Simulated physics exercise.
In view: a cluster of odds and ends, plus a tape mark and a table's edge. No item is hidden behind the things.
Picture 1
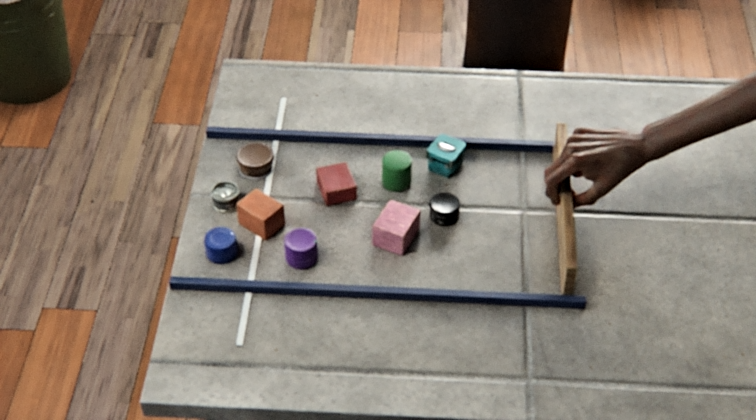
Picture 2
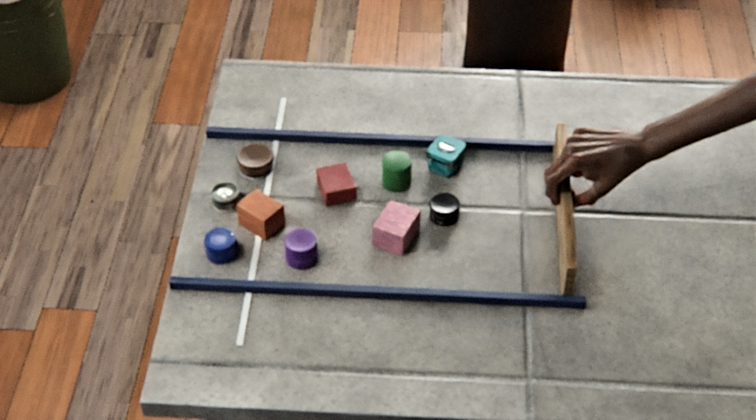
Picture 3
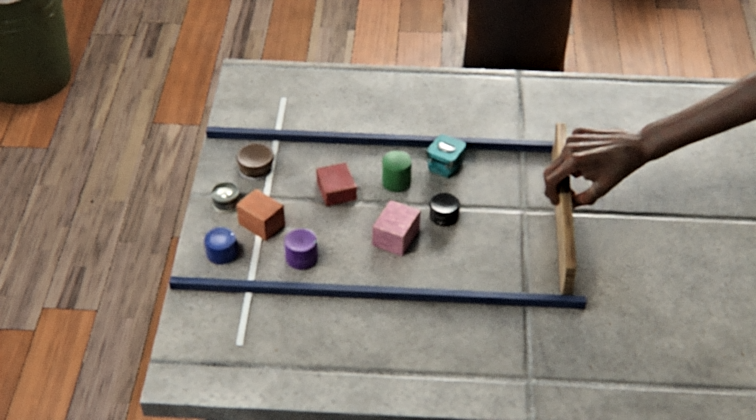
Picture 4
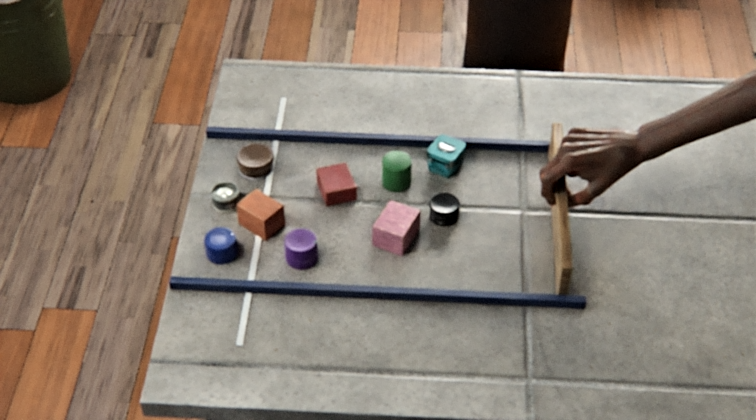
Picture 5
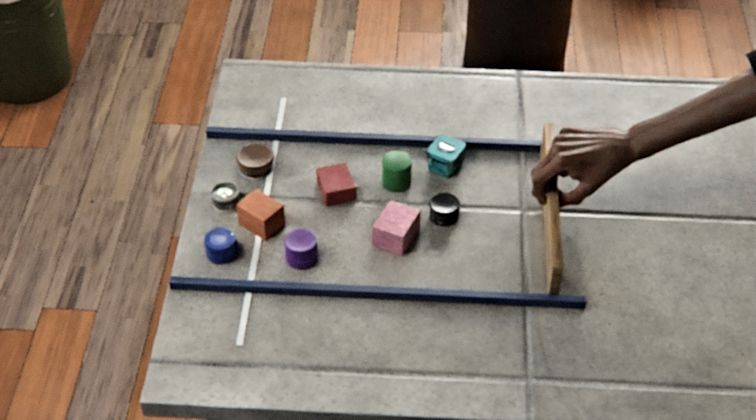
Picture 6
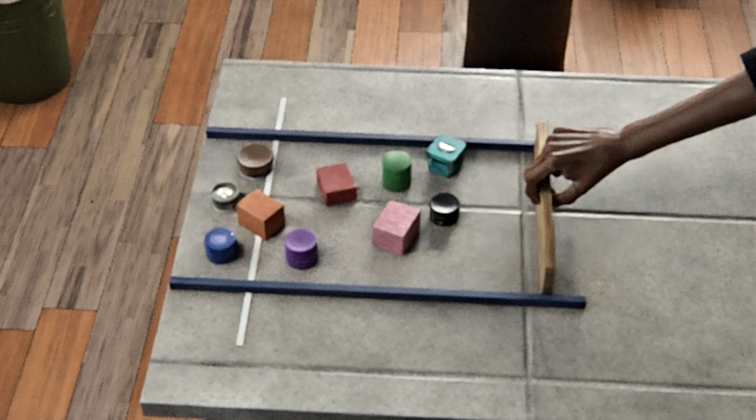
On a grey tabletop, a hand slides an upright wooden board slightly left between blue rails, while the scattered coloured objects stay still.
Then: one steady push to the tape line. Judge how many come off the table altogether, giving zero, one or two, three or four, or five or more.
My judgement: Zero.
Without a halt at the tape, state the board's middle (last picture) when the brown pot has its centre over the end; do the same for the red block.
For the brown pot, about (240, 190); for the red block, about (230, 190).
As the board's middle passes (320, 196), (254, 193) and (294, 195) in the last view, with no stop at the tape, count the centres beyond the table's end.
0, 1 and 0.
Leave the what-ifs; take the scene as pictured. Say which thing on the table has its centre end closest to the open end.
Foremost is the grey tin.
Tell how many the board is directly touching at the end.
It's 5 of them.
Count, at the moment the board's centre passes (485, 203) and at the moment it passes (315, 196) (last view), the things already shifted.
I make it 0 at the first spot and 7 at the other.
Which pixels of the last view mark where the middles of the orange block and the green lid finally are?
First at (204, 211); second at (255, 169).
Soon after, none off yet; grey tin at rest near (225, 197); blue lid at rest near (221, 246); brown pot at rest near (256, 161).
At rest, the number that fall off is zero.
